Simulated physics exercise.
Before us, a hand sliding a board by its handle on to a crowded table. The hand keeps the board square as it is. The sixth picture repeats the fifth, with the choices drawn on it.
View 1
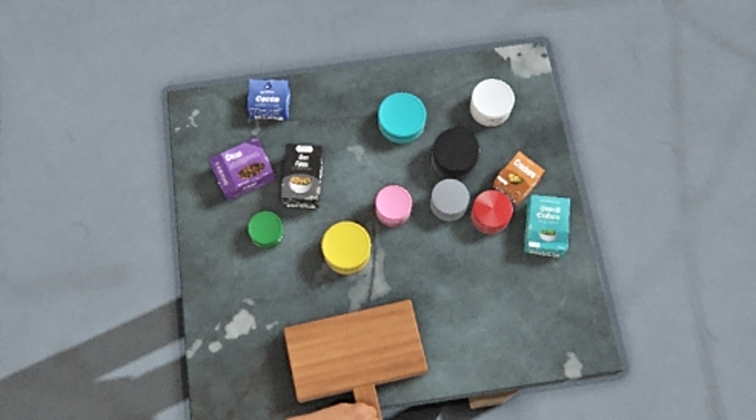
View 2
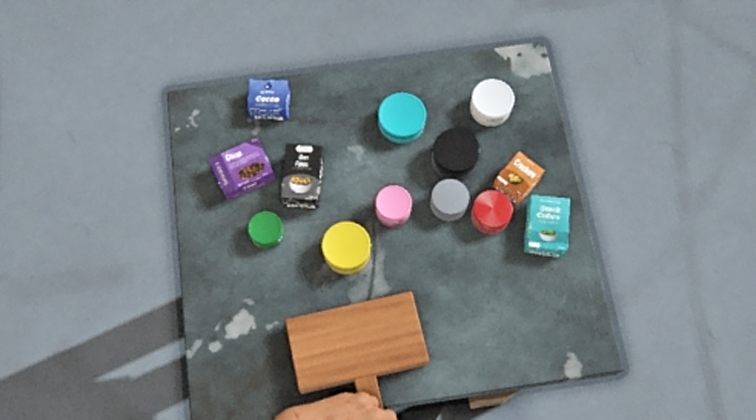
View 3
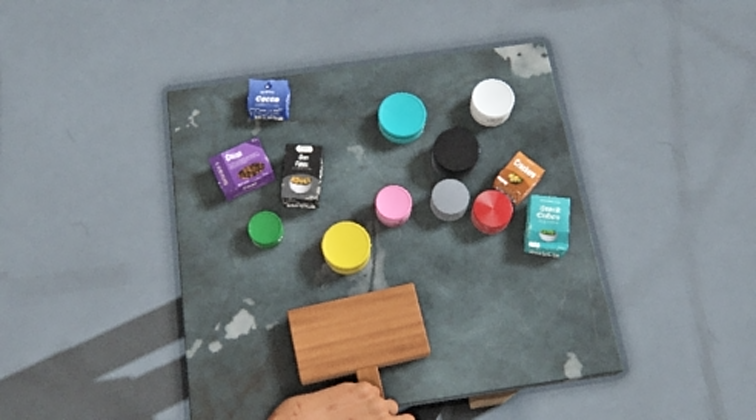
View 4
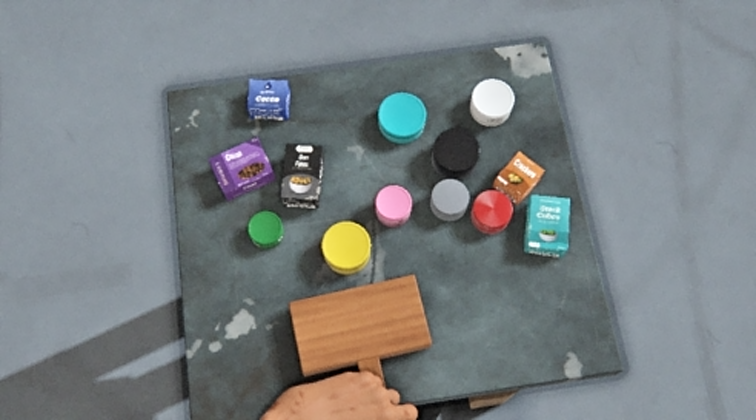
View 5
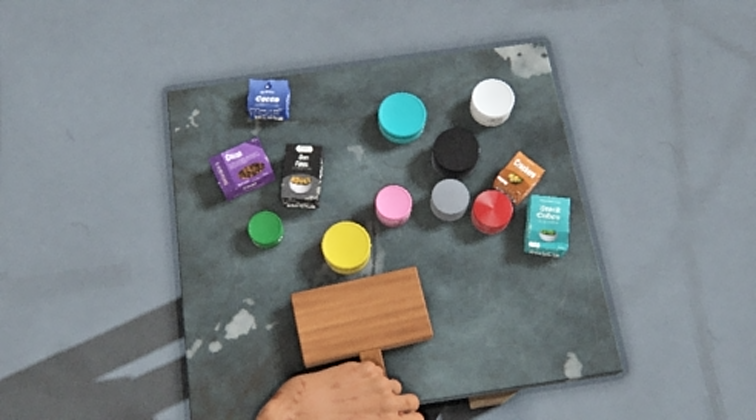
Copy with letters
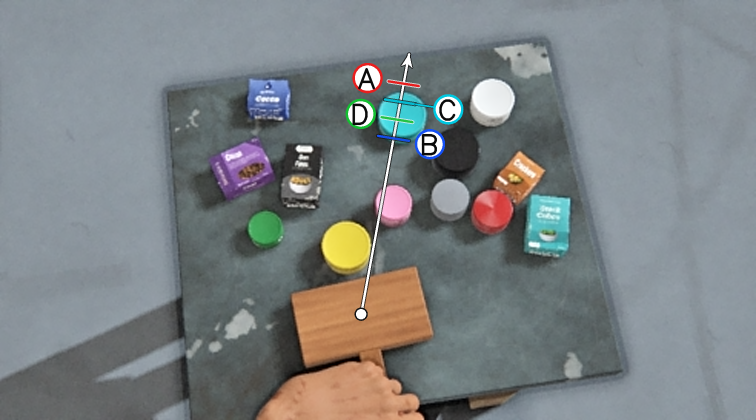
A hand slides a wooden board by its handle slowly up a dark table toward a yellow tub among colourful containers.
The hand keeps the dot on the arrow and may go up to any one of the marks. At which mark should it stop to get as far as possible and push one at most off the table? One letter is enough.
C is the last mark within the limit.
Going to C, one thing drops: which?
The turquoise jar goes over.
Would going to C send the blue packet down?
No.
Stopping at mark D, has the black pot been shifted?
By then, yes.
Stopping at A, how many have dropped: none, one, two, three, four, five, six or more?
In all, three.
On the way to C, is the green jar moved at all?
No.
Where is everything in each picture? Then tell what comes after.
The first frame shows blue packet (269, 100); black pot (456, 154); purple packet (242, 170).
The second frame shows board (356, 340); turquoise jar (402, 119).
The third frame shows board (358, 331); red tin (491, 212).
The fourth frame shows board (359, 323); yellow tub (346, 248).
The fifth frame shows board (361, 314); pink tub (393, 207); grey pot (449, 200); black packet (303, 176).
On the marked copy, A at (404, 84); B at (394, 139); C at (400, 102); D at (397, 120); the arrow from (361, 314) to (409, 54); the white dot at (361, 314).
With C. Early on, board (376, 237); yellow tub (344, 187); pink tub (391, 182).
Further on, board (390, 162); turquoise jar (407, 93); yellow tub (337, 119).
At the end, board (400, 107); turquoise jar over the edge; yellow tub (329, 71); one fallen.
As for the rest, A drops three; B is within the limit but short; D is within the limit but short.
